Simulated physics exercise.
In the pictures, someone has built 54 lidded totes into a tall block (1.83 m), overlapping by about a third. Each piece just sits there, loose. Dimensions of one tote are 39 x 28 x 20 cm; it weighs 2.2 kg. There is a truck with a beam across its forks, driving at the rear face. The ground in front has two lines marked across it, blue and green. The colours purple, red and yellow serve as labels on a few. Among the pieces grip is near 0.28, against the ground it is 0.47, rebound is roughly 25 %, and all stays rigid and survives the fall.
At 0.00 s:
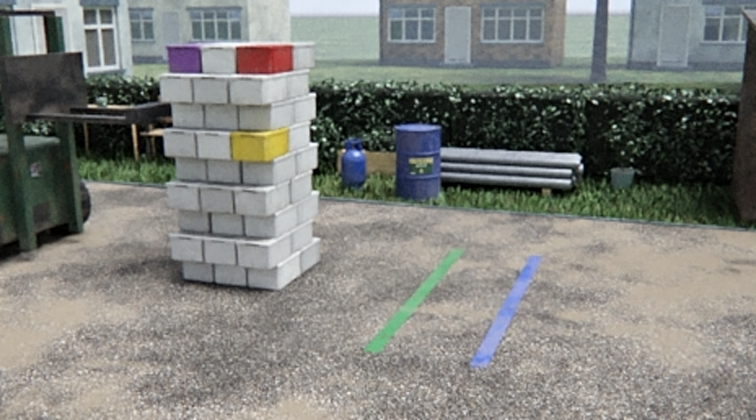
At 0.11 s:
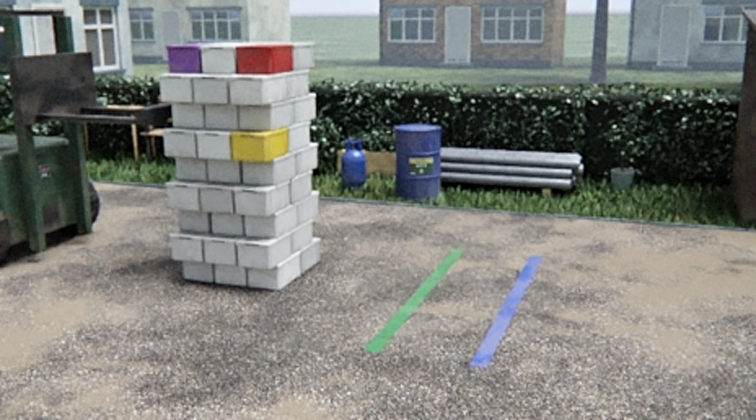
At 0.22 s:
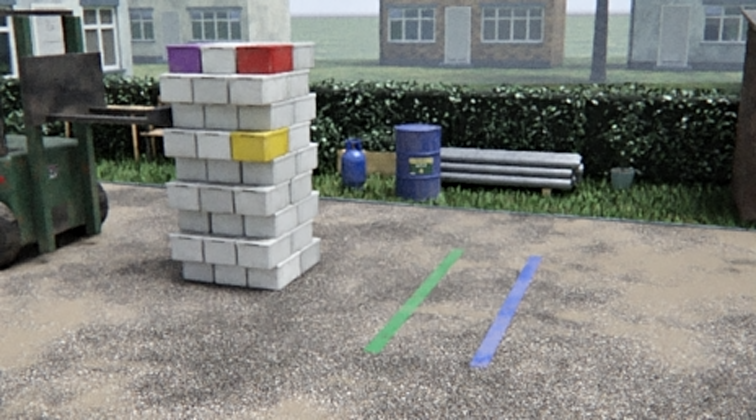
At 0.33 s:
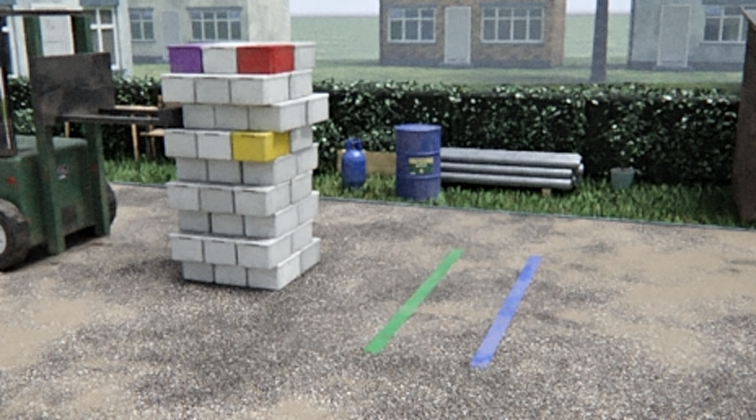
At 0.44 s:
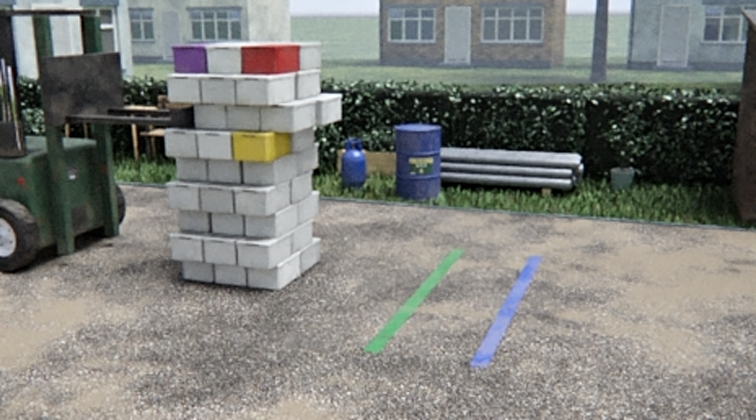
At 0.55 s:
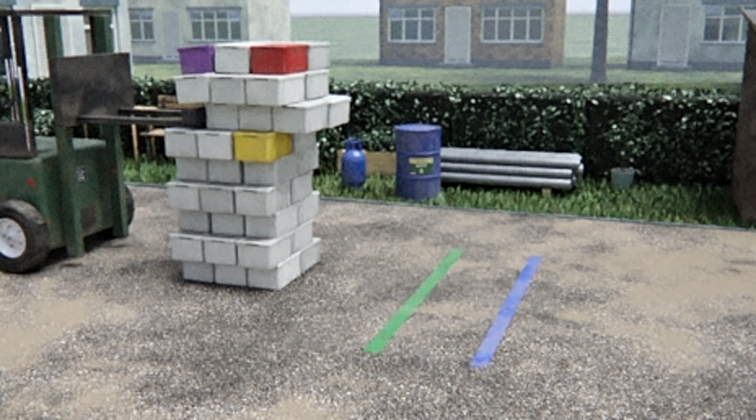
In a paved yard by a hedge, a green forklift rolled in from the left and pushed its beam into a tall block stack, shoving the upper layers rightward, the red and purple ones shifting too.
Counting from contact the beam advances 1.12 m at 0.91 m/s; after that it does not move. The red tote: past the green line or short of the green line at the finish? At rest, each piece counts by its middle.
I'd say the red tote clears the green line once it's all stopped.
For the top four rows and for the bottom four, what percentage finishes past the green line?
From the top 70, from the bottom 0 per cent.
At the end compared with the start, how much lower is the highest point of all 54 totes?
By about 30 cm, start to end.
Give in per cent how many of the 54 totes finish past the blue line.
That would be roughly 20 percent of them.
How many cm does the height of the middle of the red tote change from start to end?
160 cm lower.
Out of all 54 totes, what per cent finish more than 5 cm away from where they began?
It comes to 75 percent shifted.
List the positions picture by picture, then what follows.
In the first frame (we follow the side turned to the camera), beam (132, 115) 20 cm from the stack; blue line, near end, (503, 320); green line, near end, (408, 309); red tote (253, 61); purple tote (183, 60); yellow tote (248, 148); no piece has moved.
In the second frame, beam (143, 116) 10 cm from the stack; red tote (253, 61).
In the third frame, beam (155, 116) 1 mm in; red tote (253, 61).
In the fourth frame, beam (166, 116) 10 cm in; red tote (254, 61); 13 stirred so far.
In the fifth frame, beam (178, 117) 20 cm in; red tote (259, 61) displaced 51 mm; purple tote (188, 60) displaced 46 mm; 20 stirred so far.
In the sixth frame, beam (190, 117) 30 cm in; blue line, near end, (503, 320); green line, near end, (408, 309); red tote (267, 61) displaced 12 cm; purple tote (195, 61) tipped 5°; yellow tote (251, 148) displaced 23 mm; 21 stirred so far.
Around 0.94 s, none of the 54 totes past the green line, 38 disturbed; red tote tipped 10°; purple tote tipped 33°, 12 cm lower.
Around 1.42 s, 4 of the 54 totes past the green line; red tote tipped 38°, 43 cm lower; purple tote on its side.
Around 2.02 s, 17 of the 54 totes past the green line; red tote on its side; yellow tote on its side.
Finally (3.8 s), 19 of the 54 totes past the green line; red tote upside down; yellow tote on its side; purple tote on its side. Seen by the last camera, middles, red tote near (660, 315), yellow tote near (471, 300).
